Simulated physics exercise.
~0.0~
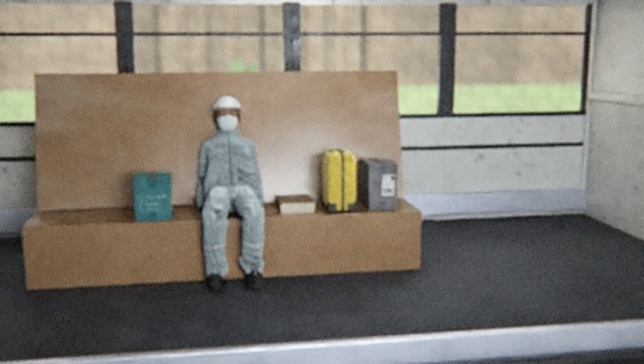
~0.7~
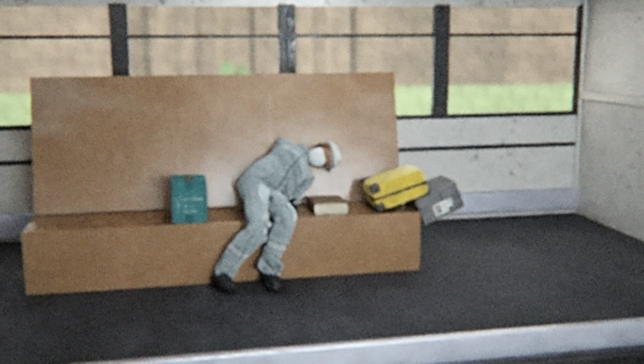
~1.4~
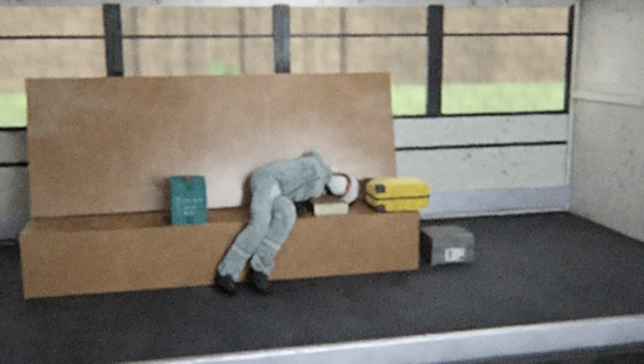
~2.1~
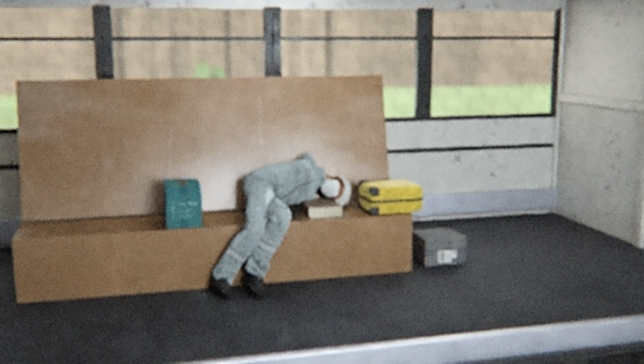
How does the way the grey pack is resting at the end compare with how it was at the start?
At the start the grey pack stands upright on the bench, but by the end it is lying on its side on the floor just past the bench's right end.
